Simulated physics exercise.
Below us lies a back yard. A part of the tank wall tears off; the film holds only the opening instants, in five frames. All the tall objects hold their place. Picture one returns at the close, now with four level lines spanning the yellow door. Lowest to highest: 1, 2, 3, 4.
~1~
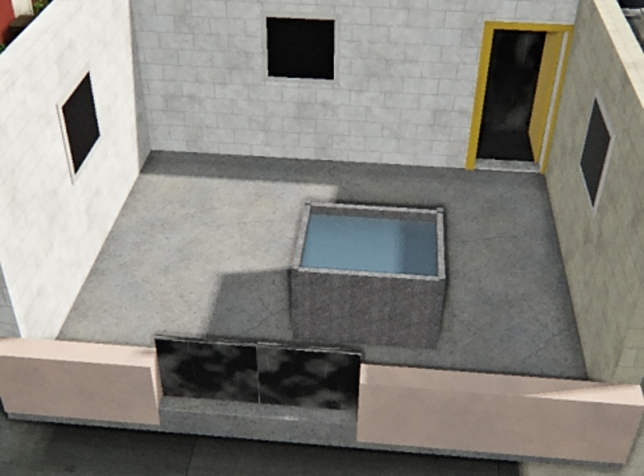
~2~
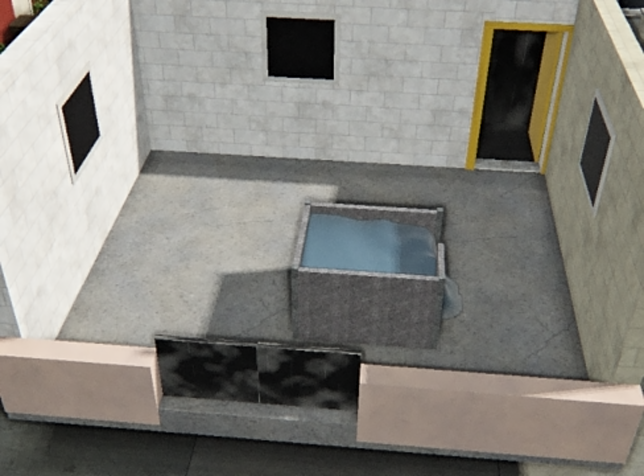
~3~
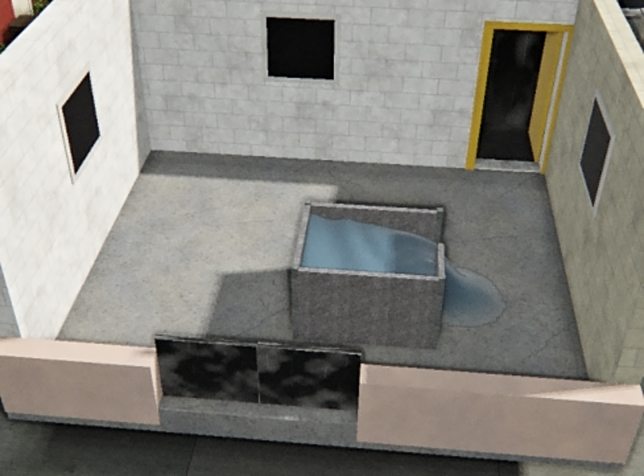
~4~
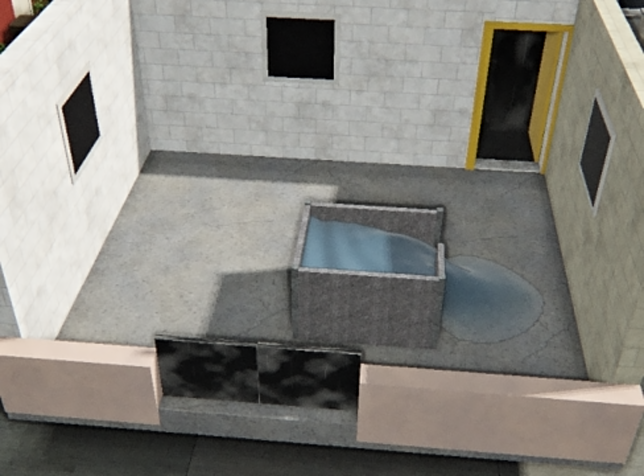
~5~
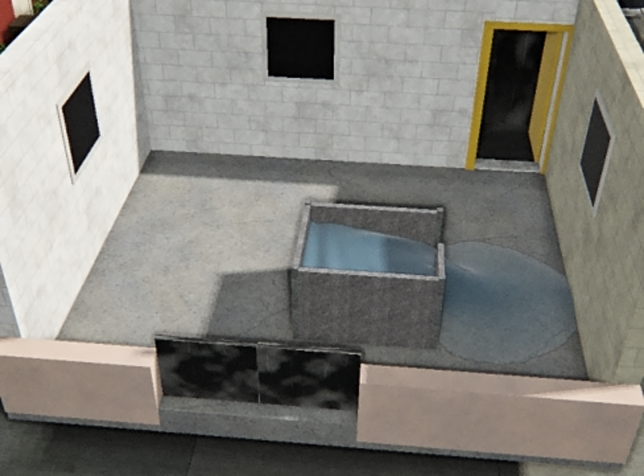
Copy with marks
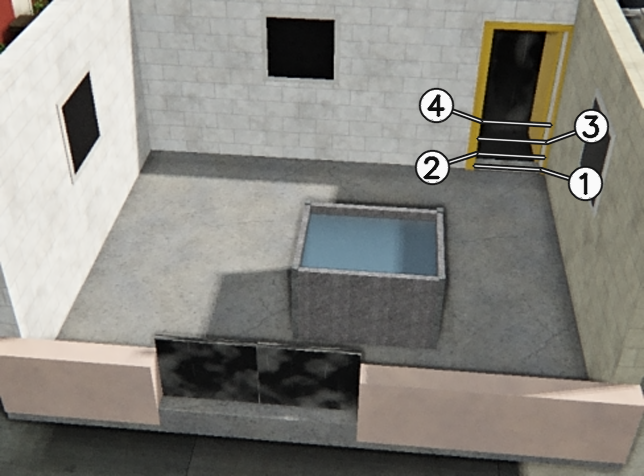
At first, a square stone tank of still blue water sits in a walled back yard with a yellow doorway. Then water pours out at the tank's right side, and the surface inside slopes down that way while a rounded puddle spreads across the grey ground toward the right wall.
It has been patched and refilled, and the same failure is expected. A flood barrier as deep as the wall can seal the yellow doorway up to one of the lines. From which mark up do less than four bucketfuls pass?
That is height 2.
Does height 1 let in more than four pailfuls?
Yes, it does.
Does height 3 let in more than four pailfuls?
No, not at all.
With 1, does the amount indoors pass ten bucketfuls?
Yes, clearly.
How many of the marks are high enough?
Three.
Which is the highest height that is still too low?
That would be 1.
On the marked copy, 1 at (508, 167); 2 at (510, 155); 3 at (512, 140); 4 at (515, 123); from the bottom up 1, 2, 3, 4.
If 1 is chosen, dozens of bucketfuls pour in.
If 2 is chosen, a bucket or two gets in.
If 3 is chosen, nothing gets over.
If 4 is chosen, nothing gets over.
